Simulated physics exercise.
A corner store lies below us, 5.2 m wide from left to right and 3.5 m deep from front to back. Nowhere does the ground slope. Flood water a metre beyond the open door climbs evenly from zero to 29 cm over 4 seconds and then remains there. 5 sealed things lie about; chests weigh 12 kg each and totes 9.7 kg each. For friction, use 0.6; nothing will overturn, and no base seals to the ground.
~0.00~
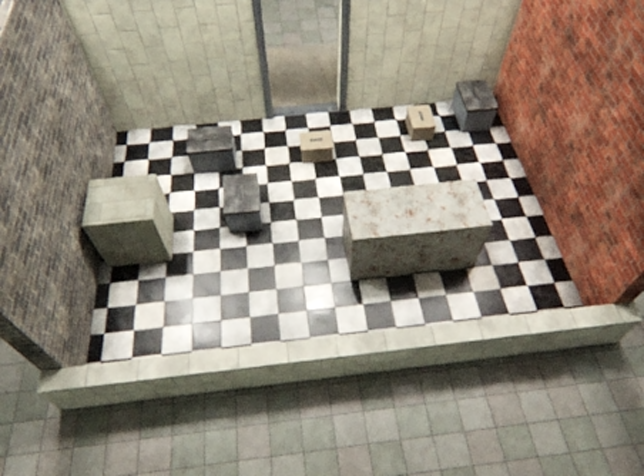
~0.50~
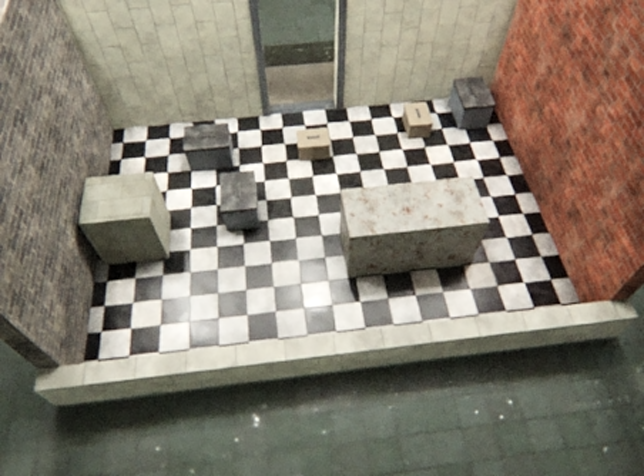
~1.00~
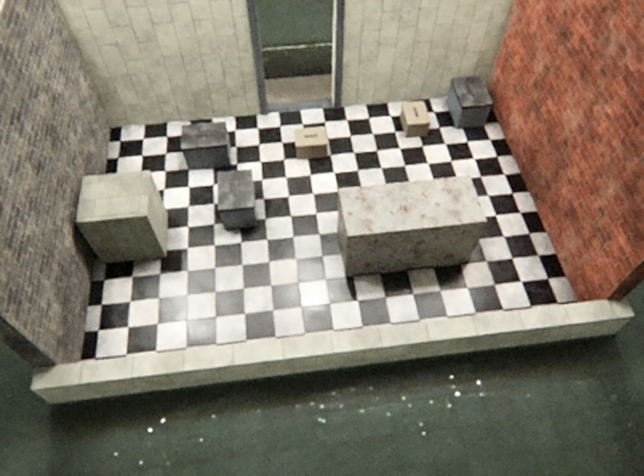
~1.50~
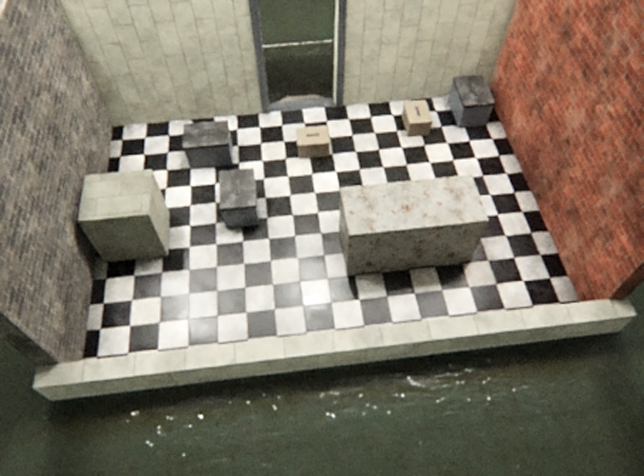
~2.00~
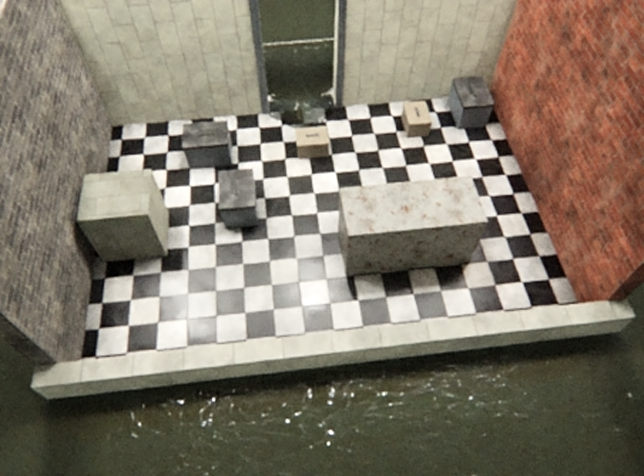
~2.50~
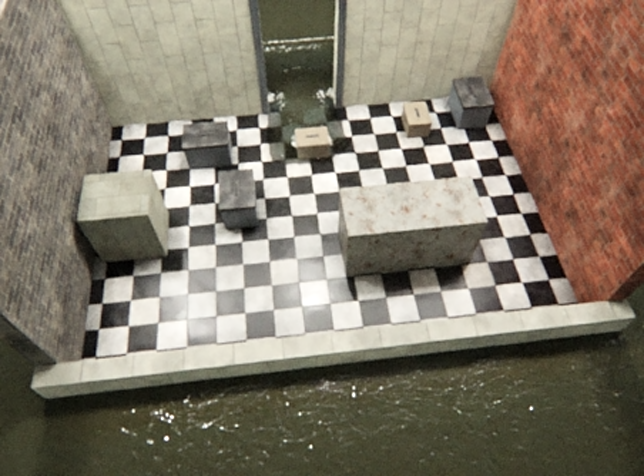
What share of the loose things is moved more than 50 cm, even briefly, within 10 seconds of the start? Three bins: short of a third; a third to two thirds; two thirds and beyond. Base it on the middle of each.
It's going to be somewhere in the middle, I reckon.
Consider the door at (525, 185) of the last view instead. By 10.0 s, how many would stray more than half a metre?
The answer then is 3.
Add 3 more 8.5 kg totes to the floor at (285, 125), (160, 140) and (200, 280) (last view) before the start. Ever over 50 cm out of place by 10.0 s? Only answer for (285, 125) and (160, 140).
In that order: Beyond the mark, within the mark.
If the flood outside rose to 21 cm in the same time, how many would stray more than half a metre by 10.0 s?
The answer would then be 2.
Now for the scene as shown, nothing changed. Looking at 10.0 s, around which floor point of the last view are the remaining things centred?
Roughly at (319, 191).
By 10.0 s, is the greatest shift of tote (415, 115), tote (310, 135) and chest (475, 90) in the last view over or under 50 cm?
In that order: Less, more, over.
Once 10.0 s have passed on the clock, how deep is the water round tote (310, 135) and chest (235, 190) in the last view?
10 and 11 cm.
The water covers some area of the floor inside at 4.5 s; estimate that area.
Flooded: Near 9.0 m2.
After 3.5 s 0 of 5 are over 50 cm from their spots; 0 afloat.
After 4.5 s 1 of 5 are over 50 cm from their spots; 0 afloat.
After 7.0 s 2 of 5 are over 50 cm from their spots; 0 afloat.
After 10.0 s 3 of 5 are over 50 cm from their spots, and 3 have been at some point; 2 afloat.
